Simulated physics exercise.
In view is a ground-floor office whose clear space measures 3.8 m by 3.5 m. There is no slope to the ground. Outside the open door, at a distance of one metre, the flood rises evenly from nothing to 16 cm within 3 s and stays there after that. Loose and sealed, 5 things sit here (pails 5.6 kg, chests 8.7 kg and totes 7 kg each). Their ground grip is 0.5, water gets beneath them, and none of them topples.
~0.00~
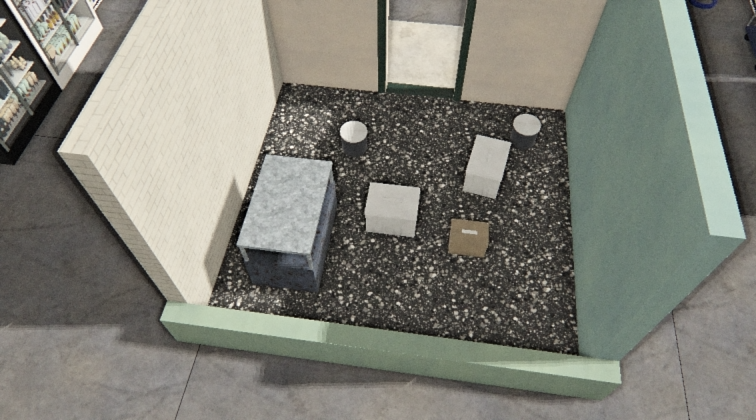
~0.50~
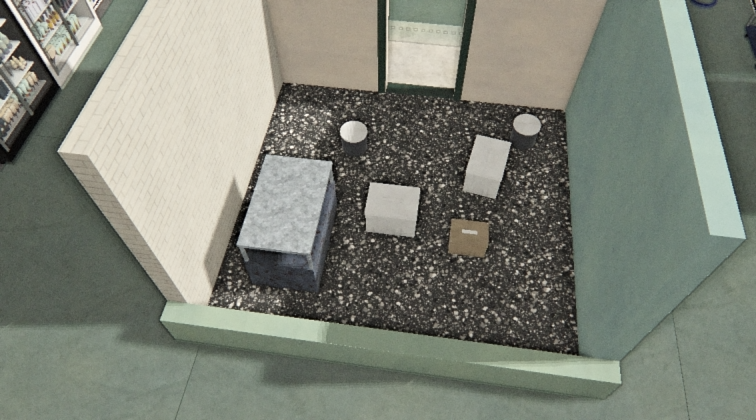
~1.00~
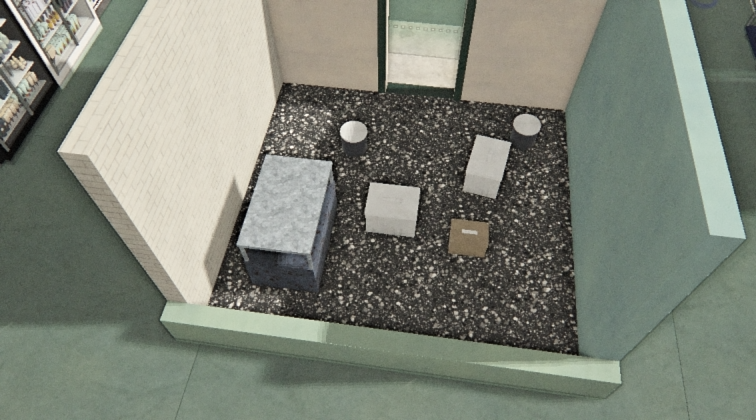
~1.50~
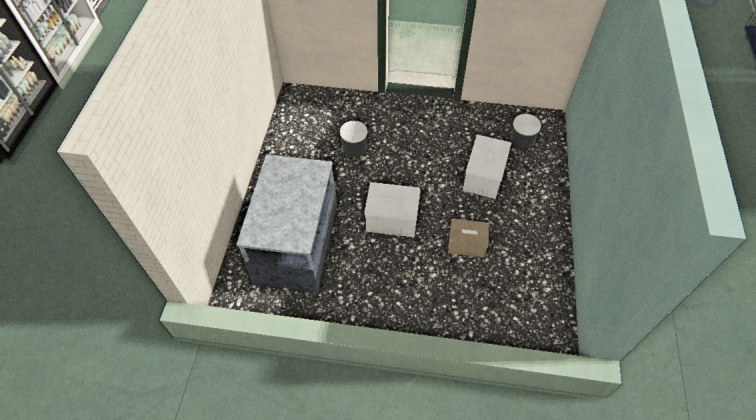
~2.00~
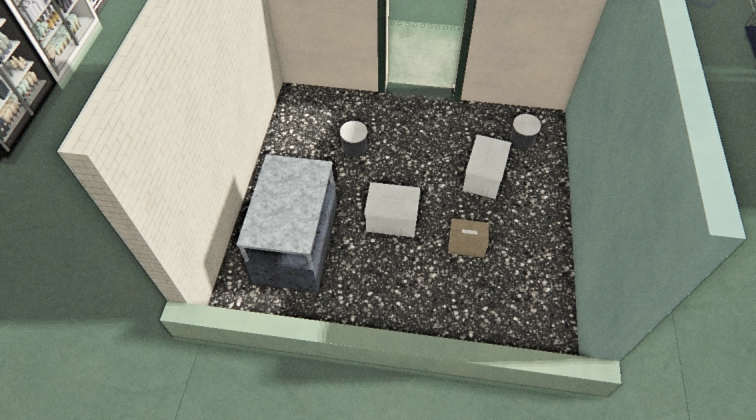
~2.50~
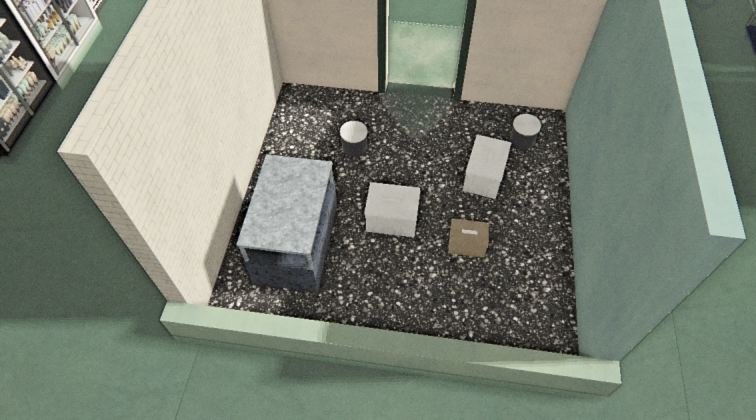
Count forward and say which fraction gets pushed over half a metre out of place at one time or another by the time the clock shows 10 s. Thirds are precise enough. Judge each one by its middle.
The portion lies in the middle.
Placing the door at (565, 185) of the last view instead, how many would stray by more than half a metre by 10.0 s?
Then the count would be 3.
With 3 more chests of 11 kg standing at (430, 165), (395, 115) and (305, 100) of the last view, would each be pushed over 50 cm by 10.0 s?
Result by item, in order: Beyond the cutoff, beyond the cutoff, inside the cutoff.
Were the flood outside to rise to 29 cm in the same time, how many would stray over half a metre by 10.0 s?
Count under that change: 4.
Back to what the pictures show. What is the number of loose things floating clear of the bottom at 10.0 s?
Tally: 3 of them.
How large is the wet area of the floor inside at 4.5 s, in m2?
My estimate is roughly 5.5 m2.
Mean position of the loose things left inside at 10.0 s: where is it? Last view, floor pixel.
The average lands around (451, 213).
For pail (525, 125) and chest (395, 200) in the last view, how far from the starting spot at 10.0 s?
Net displacement, in order: 0 cm; 120 cm.
After 3.5 s 0 of 5 are over 50 cm from their spots; 0 afloat.
After 4.5 s 0 of 5 are over 50 cm from their spots; 0 afloat.
After 7.0 s 1 of 5 are over 50 cm from their spots; 1 afloat.
After 10.0 s 2 of 5 are over 50 cm from their spots, and 2 have been at some point; 3 afloat.
